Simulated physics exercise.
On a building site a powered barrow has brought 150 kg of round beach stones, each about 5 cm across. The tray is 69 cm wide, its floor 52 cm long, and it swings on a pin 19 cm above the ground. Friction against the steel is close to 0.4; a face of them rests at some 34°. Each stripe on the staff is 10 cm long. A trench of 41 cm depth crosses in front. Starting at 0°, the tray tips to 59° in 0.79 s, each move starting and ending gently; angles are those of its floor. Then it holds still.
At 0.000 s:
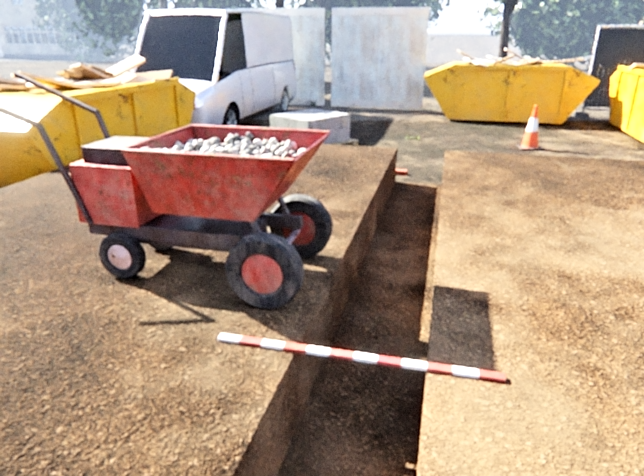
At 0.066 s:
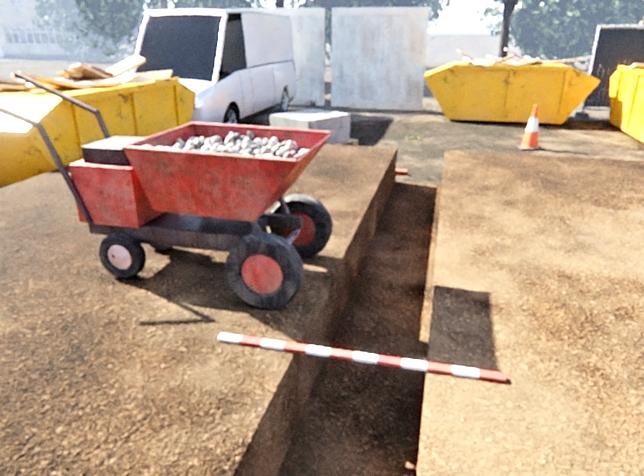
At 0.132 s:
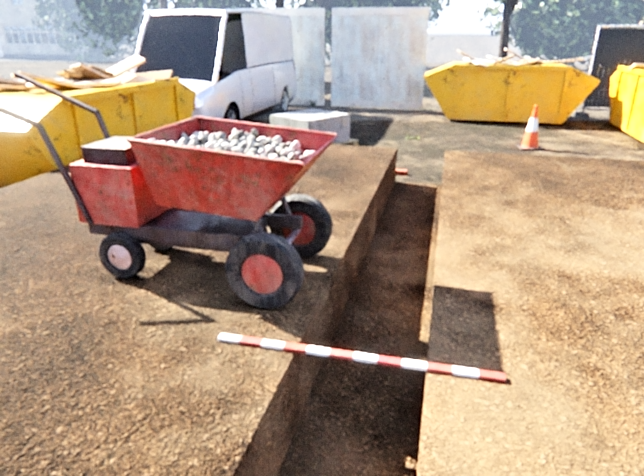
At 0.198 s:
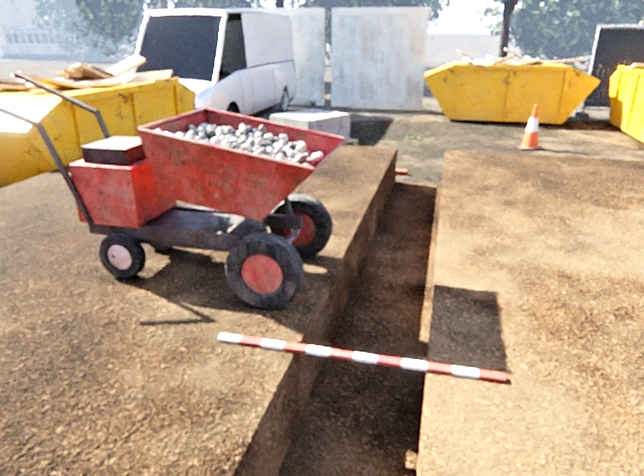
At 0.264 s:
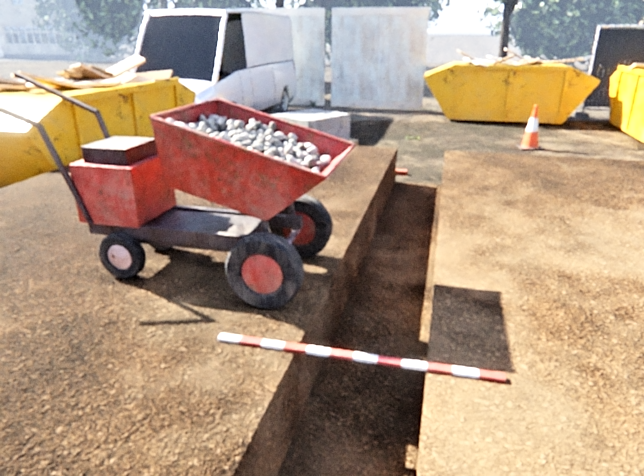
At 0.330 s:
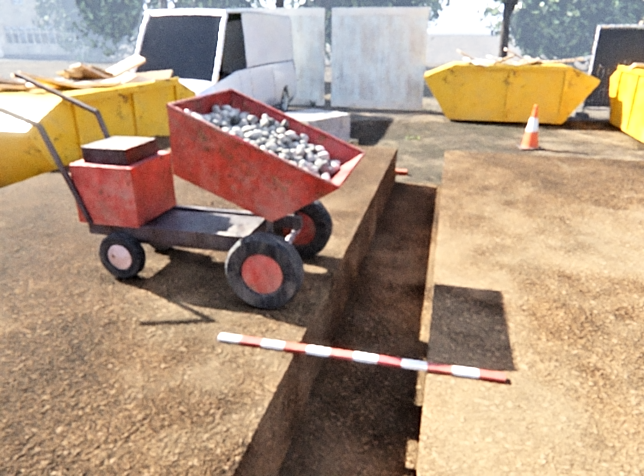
On a building site, a red barrow's tray of rounded stones tilting gently, then further, towards the right beside a narrow trench.
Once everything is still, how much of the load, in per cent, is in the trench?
Close to 42 in a hundred.
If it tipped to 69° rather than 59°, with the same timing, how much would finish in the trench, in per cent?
Then about 50 per cent.
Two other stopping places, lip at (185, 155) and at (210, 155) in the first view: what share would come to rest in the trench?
About 60 and 75 per cent.
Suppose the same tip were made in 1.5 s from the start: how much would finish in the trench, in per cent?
In that case some 50 per cent.
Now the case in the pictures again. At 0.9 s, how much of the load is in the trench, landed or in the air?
Some 10 per cent.
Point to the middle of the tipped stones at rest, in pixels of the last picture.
Near (424, 340).
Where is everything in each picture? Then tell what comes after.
Lip at (294, 161), floor tilted 0°, highest stones at (246, 141), in the first picture.
The tray is at 1°, its lip at (296, 162); the top of the load is at (223, 140); the stones move at 0.3 m/s on average, in the second picture.
The tray is at 4°, its lip at (303, 165); the top of the load is at (223, 136); the stones move at 0.6 m/s on average, in the third picture.
The tray is at 9°, its lip at (313, 170); the top of the load is at (207, 130); the stones move at 0.8 m/s on average, in the fourth picture.
Lip at (326, 178), floor tilted 15°, highest stones at (211, 122); the stones move at 0.9 m/s on average, in the fifth picture.
Lip at (339, 188), floor tilted 22°, highest stones at (222, 114); the stones move at 1.0 m/s on average, in the sixth picture.
After 0.6 s the floor is at 50°; 100 % in the tray; the foremost stones are at (362, 213).
After 0.9 s the floor is at 59°; 87 % in the tray, 11 % in the trench, 1 % past the trench; the foremost stones are at (441, 289).
After 1.2 s the floor is at 59°; 49 % in the tray, 17 % in the trench, 34 % past the trench; the foremost stones are at (559, 307).
After 3.2 s the floor is at 59°; 22 % in the tray, 42 % in the trench, 36 % past the trench; the foremost stones are past the picture's edge.
